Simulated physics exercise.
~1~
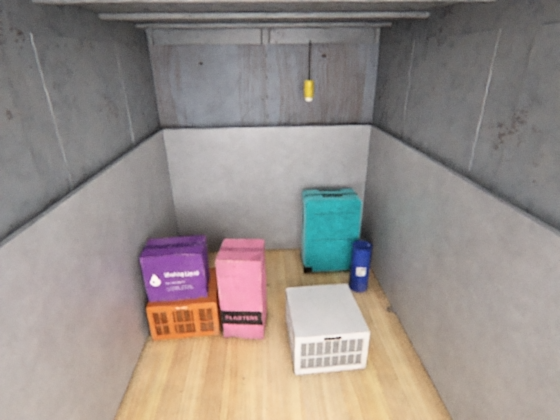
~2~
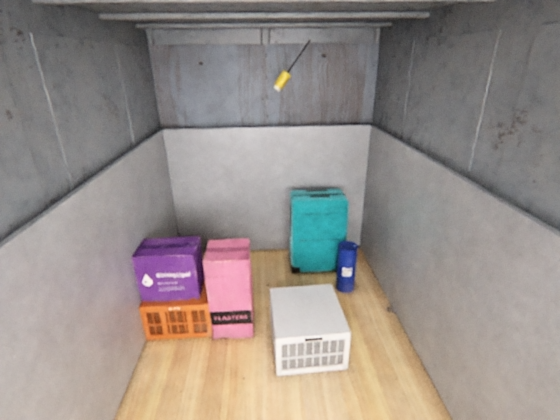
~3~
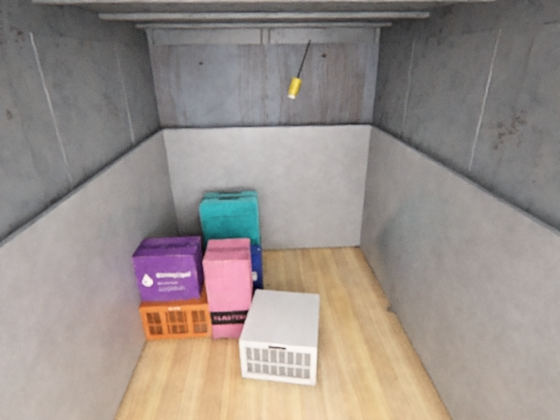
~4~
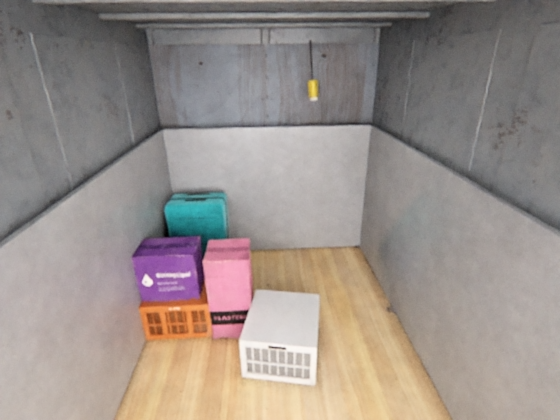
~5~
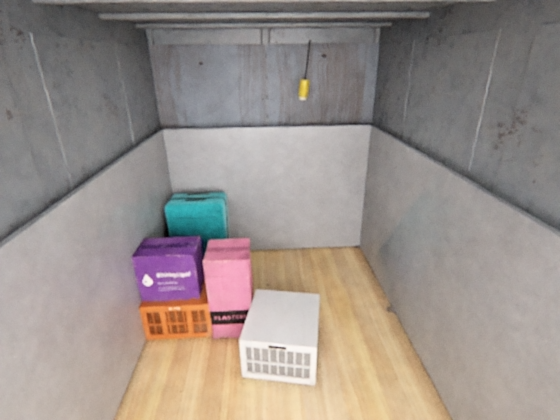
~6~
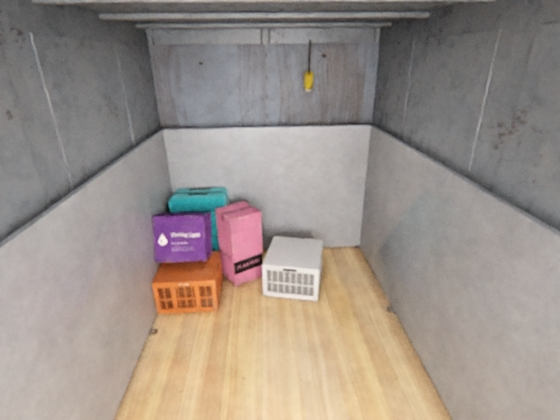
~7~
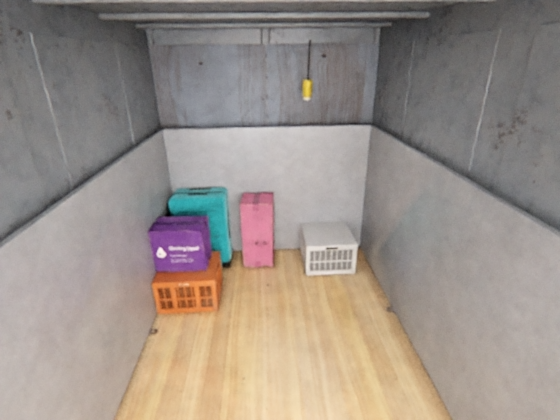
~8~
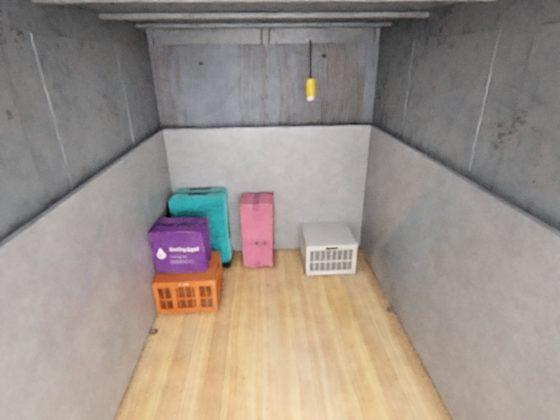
At the start, a purple box sits on an orange crate beside a pink box, with a white chest, a turquoise case and a blue canister to the right in a grey-walled bay. A yellow lamp swings overhead as the load slides left, the case and canister travelling farthest and ending up behind the boxes, where the canister drops from sight. After a pause, everything in front slides towards the back wall, the purple box leaning. The pink box and white chest then move right, and finally all visible items rest upright, the case standing at the back left.
